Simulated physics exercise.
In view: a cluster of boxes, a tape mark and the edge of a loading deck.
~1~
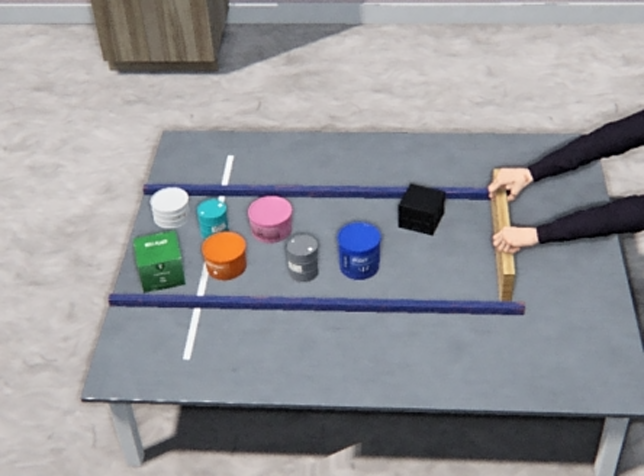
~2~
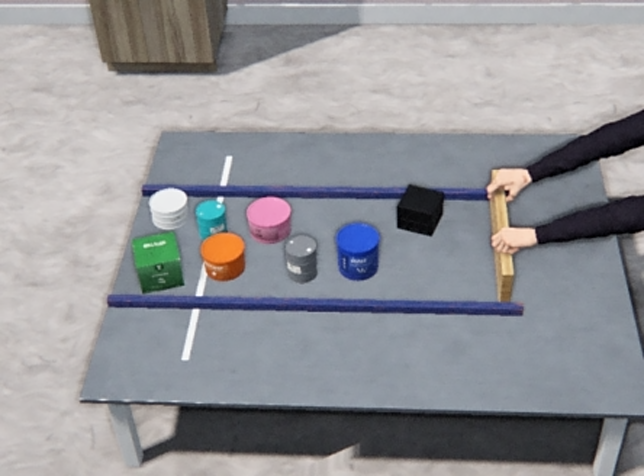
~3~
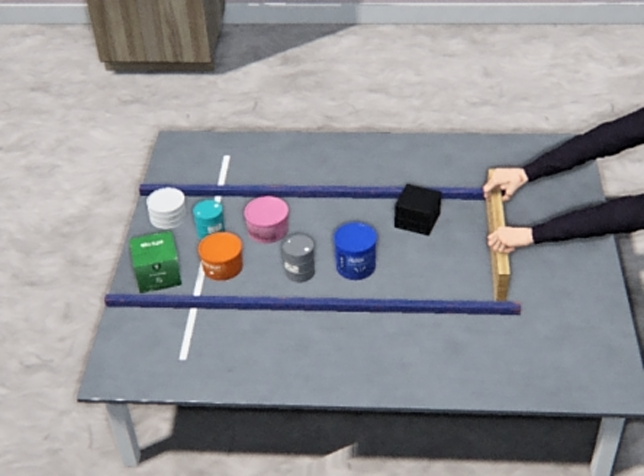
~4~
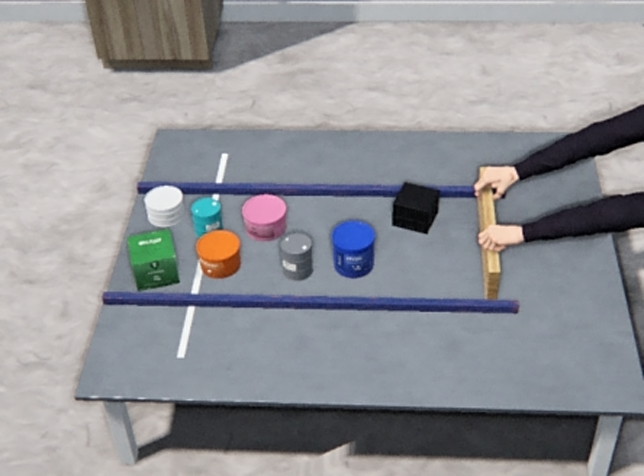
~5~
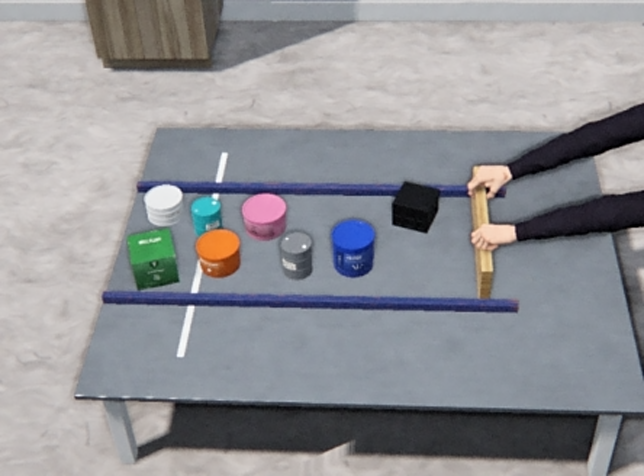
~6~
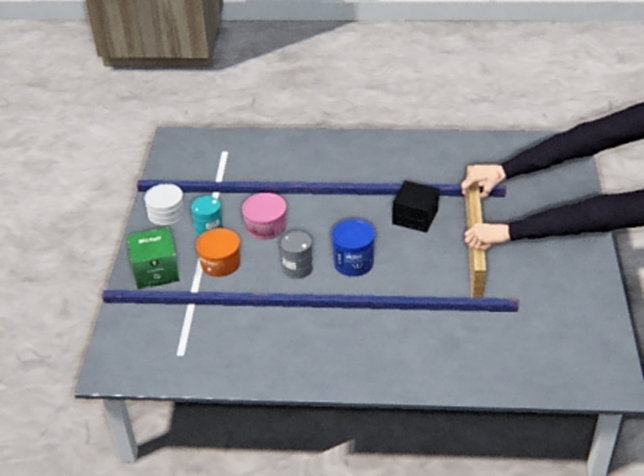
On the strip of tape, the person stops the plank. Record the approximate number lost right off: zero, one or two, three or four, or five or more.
Count: One or two.
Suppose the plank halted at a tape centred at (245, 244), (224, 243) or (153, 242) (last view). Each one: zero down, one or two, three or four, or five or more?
In order: Not one; none; five or over.
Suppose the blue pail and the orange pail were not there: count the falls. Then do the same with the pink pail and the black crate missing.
First 1, then 1.
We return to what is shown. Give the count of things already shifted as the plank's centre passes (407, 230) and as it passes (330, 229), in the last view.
It comes to 1 for the first spot, 3 for the other.
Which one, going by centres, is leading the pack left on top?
The one is the white canister.
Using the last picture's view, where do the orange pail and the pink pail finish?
Result: One at about (140, 245), the other at about (150, 216).
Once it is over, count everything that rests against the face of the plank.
3.
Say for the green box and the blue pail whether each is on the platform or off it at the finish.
Green box down, blue pail still up.
A little later, none off yet; white canister at rest near (165, 204); green box at rest near (154, 258); turquoise canister at rest near (207, 217).
Next, none off yet; white canister at rest near (165, 204); green box at rest near (154, 258); turquoise canister shifted a little near (202, 217).
When it is over, the number that fall off is one or two; down, turquoise canister and green box.
